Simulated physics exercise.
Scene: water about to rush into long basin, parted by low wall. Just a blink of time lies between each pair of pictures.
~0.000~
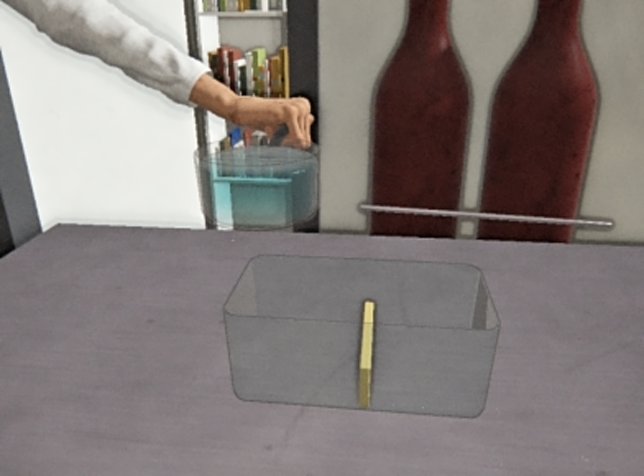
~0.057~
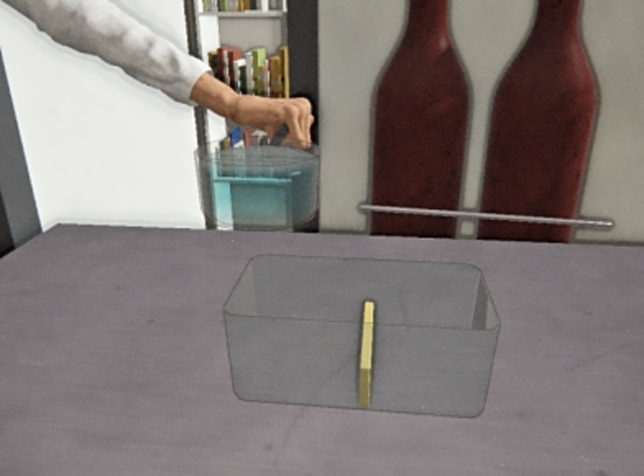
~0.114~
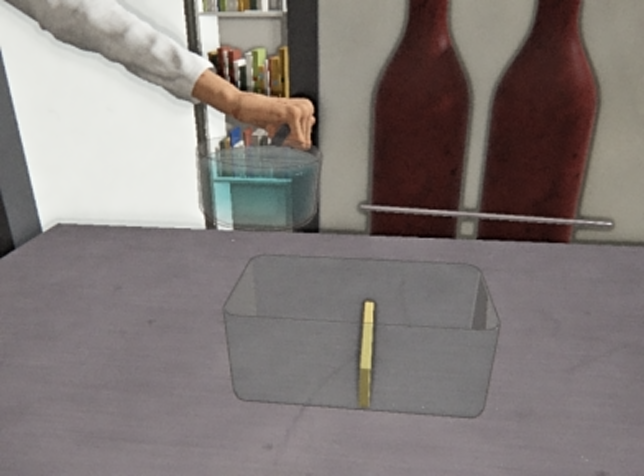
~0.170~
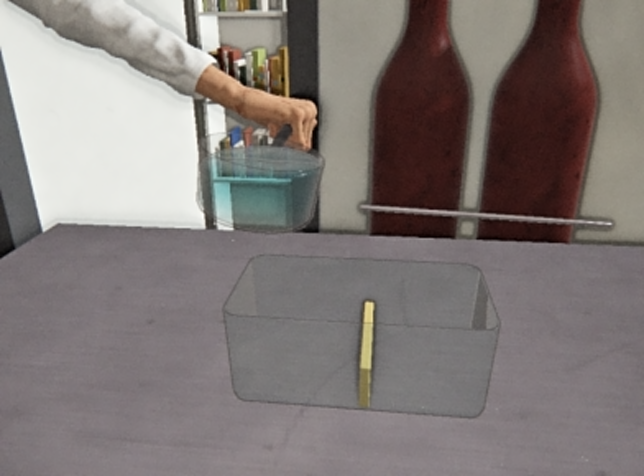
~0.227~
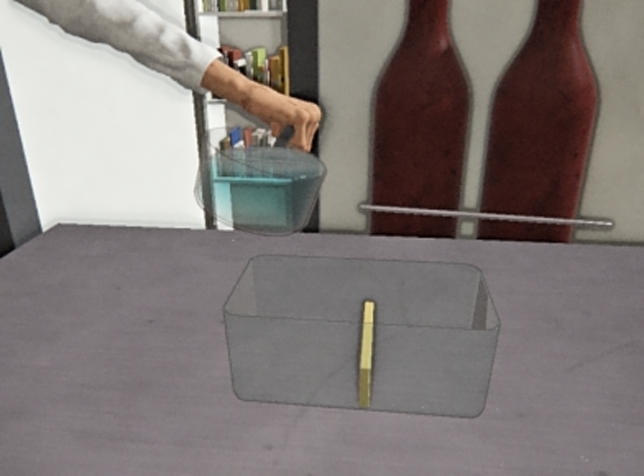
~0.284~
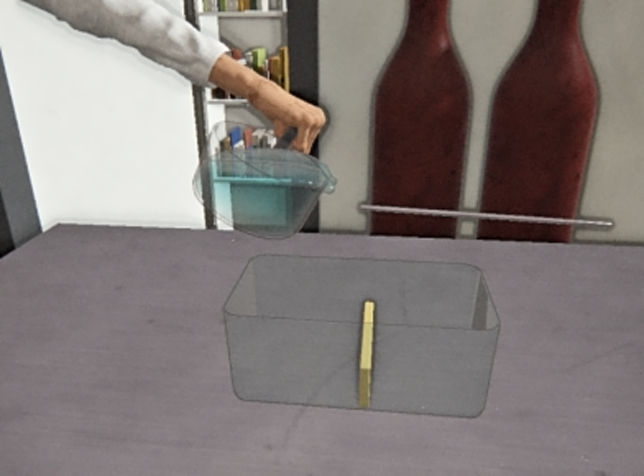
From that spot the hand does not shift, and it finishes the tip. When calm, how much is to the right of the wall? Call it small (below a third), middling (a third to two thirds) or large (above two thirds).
Middling.
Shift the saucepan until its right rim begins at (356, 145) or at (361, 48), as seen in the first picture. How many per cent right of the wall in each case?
90 % and 90 %.
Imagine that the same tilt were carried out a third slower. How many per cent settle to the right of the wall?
It comes to 60 per cent or so.
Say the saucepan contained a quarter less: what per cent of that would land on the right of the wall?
Roughly 40 percent.
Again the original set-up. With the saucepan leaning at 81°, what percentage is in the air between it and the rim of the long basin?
Roughly 35 percent.
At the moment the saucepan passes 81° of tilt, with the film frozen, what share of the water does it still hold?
Looks like roughly 40 percent is still held.
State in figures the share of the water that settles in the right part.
It is close to 55 per cent.
A moment on, the saucepan is tipped on its side and 39 per cent is still to pour, 5 is left of the wall and 21 right of it.
Next, the saucepan is tipped on its side and 10 per cent is still to pour, 26 is left of the wall and 56 right of it.
Then the saucepan is tipped on its side and 3 per cent is still to pour, 39 is left of the wall and 55 right of it.
Later the saucepan is tipped on its side and 1 per cent is still to pour, 42 is left of the wall and 56 right of it.
In the end 43 per cent lies left of the wall, 56 right of it and 1 outside.
